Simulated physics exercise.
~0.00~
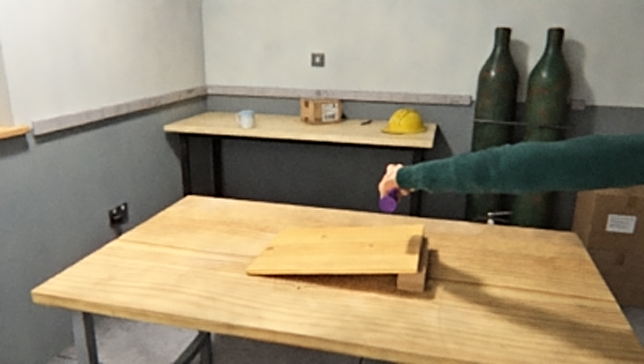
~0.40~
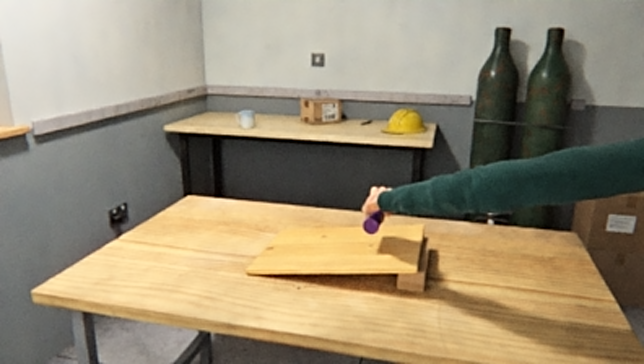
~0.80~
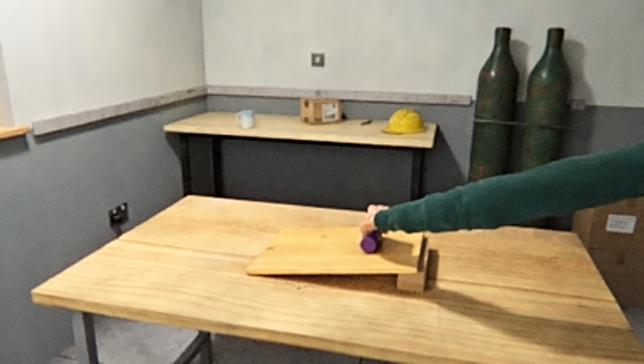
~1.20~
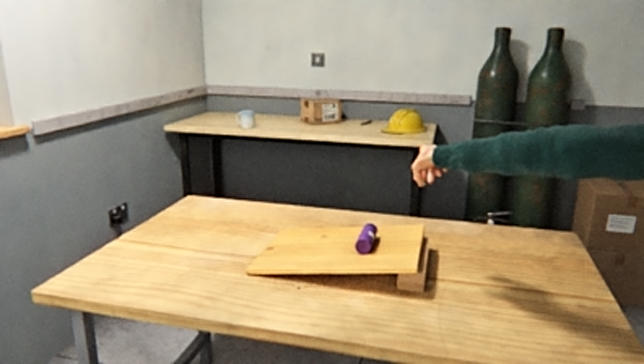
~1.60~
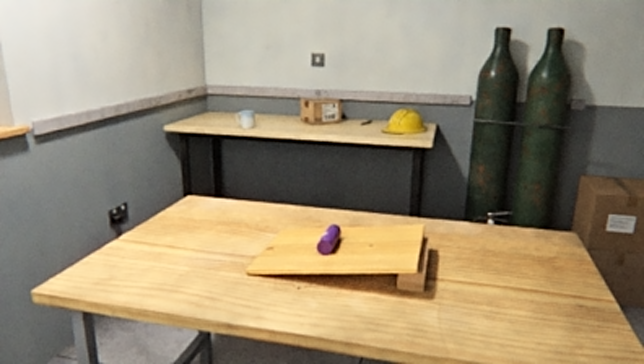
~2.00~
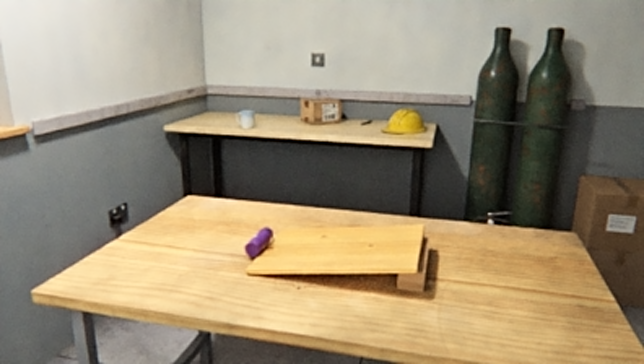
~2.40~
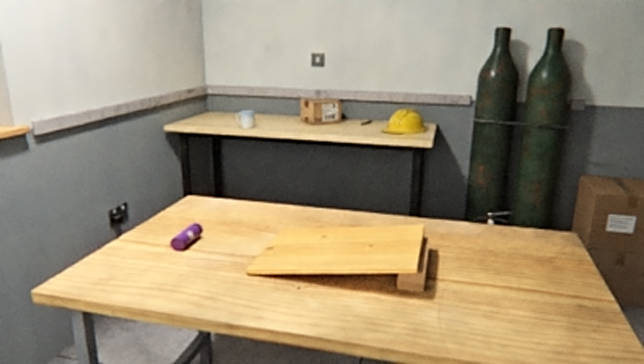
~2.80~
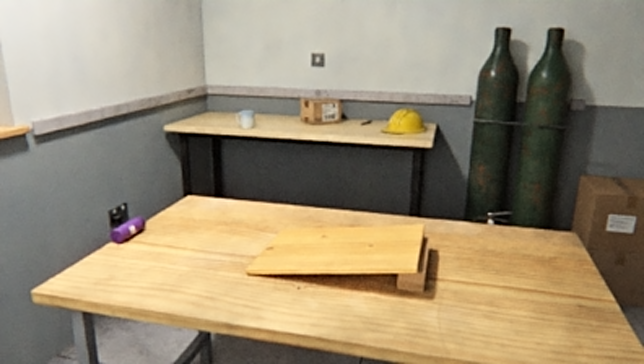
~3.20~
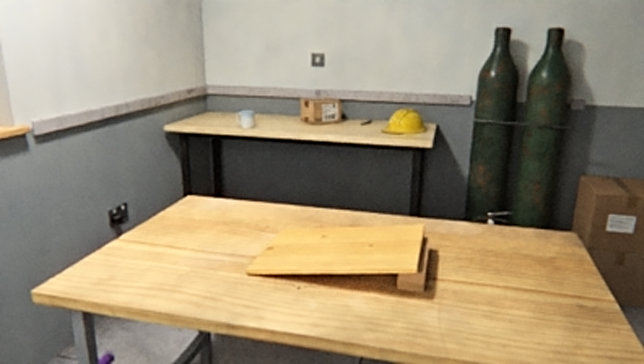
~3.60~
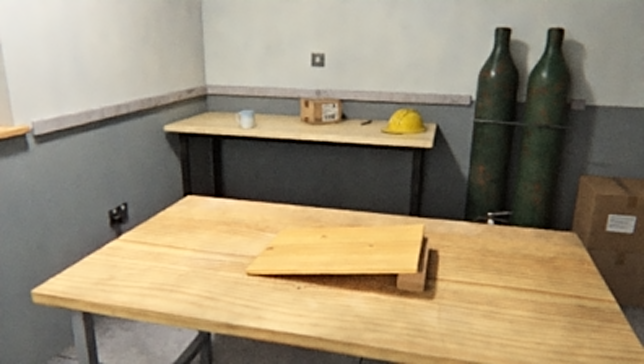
A purple cylinder was set on its side on a propped-up board by a hand that let go and drew back, then it rolled left down the slope, across the table and off the edge toward the floor, disappearing from view.
